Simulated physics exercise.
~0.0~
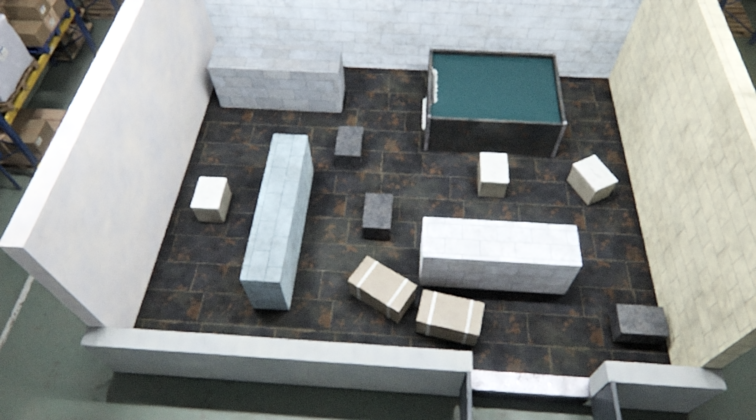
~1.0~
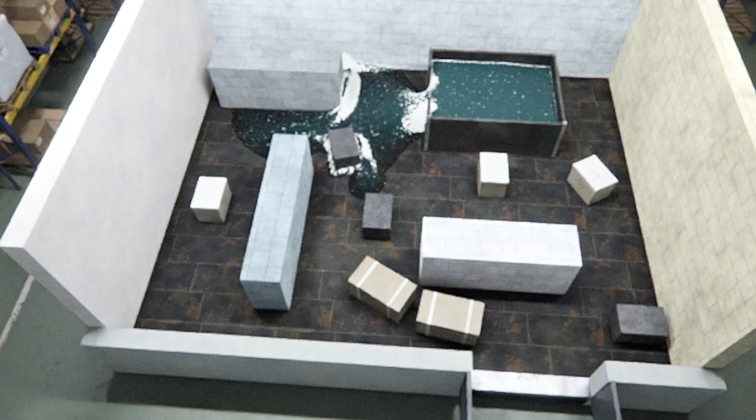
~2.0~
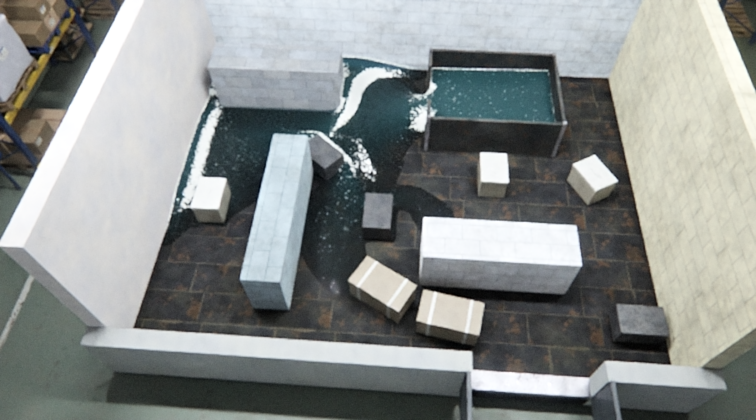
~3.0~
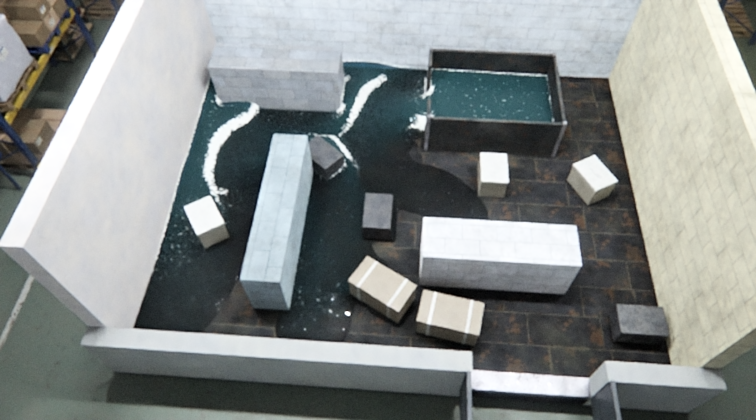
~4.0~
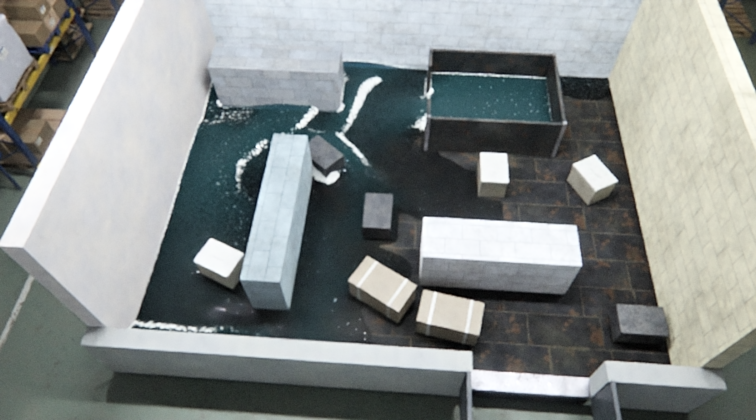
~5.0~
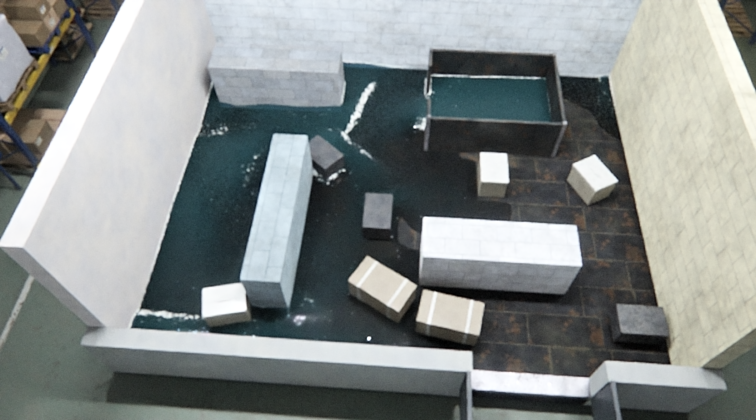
Dark green water burst from the left side of a tank and spread across the tiled floor, nudging a small dark block and carrying a white box toward the front wall, while the other boxes and long blocks stayed put.
